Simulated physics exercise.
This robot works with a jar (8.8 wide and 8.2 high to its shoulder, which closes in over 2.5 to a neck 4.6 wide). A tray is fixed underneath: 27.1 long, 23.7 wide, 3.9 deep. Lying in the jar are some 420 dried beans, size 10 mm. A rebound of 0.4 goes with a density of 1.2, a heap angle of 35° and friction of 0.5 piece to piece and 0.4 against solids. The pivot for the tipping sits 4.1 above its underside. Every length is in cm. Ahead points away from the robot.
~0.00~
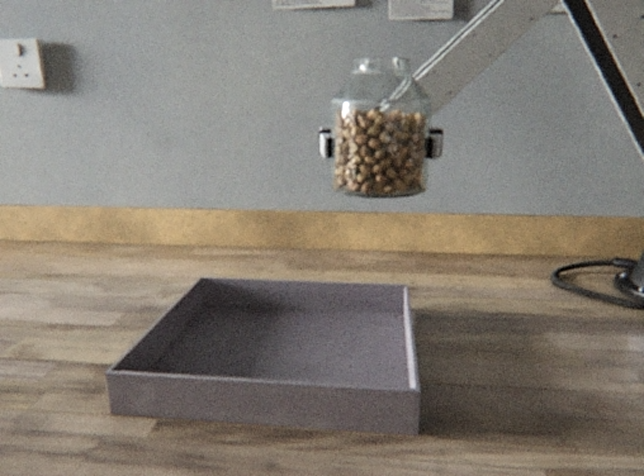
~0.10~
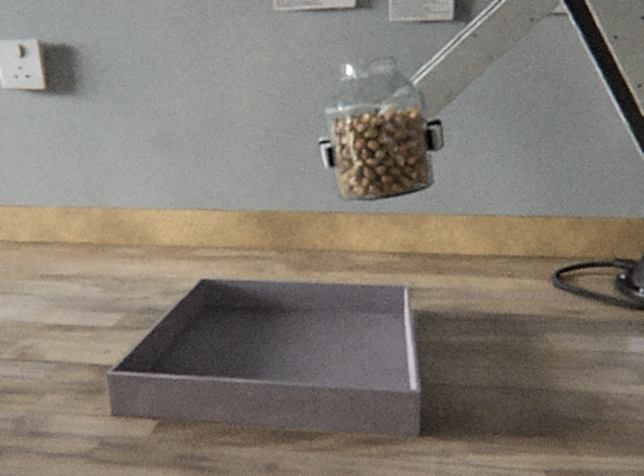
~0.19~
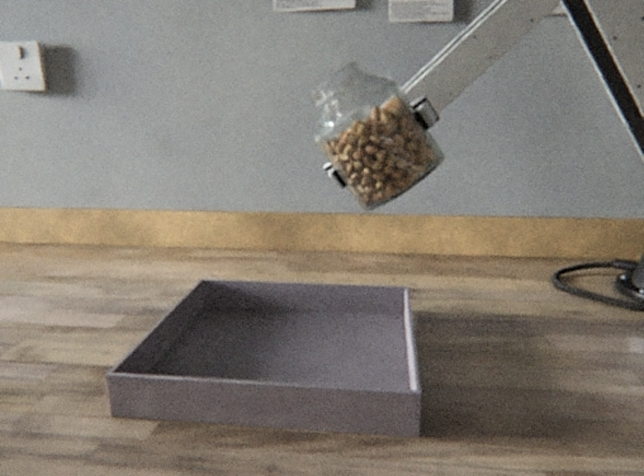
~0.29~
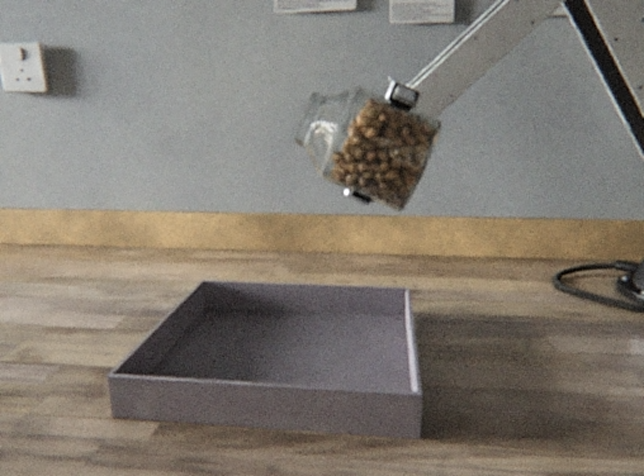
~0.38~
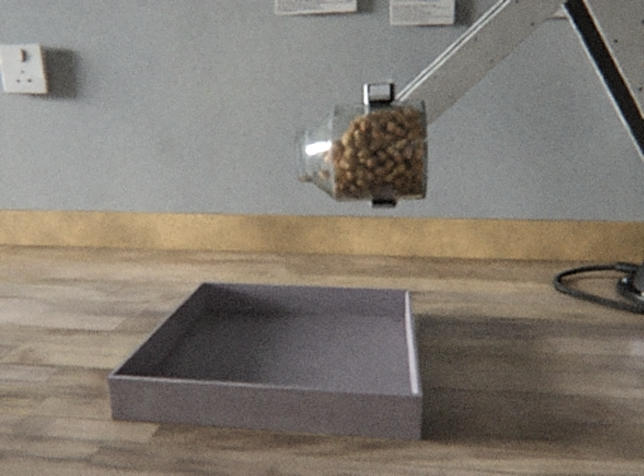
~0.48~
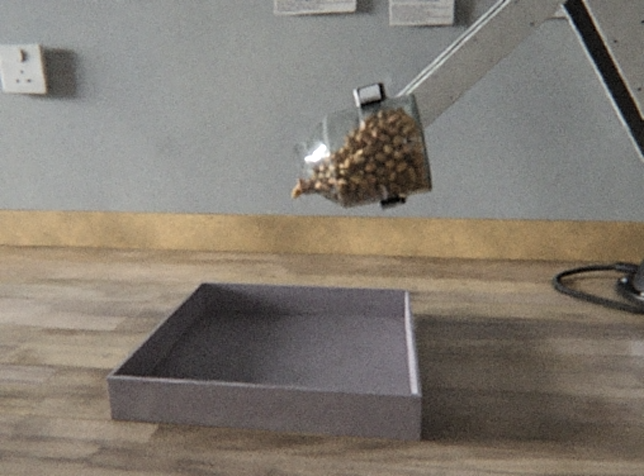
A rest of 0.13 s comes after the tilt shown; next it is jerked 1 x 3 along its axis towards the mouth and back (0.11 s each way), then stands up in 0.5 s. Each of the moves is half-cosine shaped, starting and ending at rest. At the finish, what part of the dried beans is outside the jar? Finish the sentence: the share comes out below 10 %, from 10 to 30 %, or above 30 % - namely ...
Namely below 10 %.
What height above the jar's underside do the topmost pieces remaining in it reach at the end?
Around 8.5 cm.
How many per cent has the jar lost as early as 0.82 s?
Fraction out of jar by that time: Approx. 5 per cent.
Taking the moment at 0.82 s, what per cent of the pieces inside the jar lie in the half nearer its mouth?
About 65 %.
After 0.82 s, tipped 103°, highest piece 25 above the table; 402 in the jar, 9 in the tray, 13 in flight or on a rim.
After 1.16 s, tipped 27°, highest piece 29 above the table; 398 in the jar, 26 in the tray.
After 1.53 s, upright, highest piece 27 above the table; 398 in the jar, 26 in the tray.
After 2.23 s, upright, highest piece 27 above the table; 398 in the jar, 26 in the tray.
At rest, 398 in the jar, 26 in the tray. That is 6 % outside the jar.
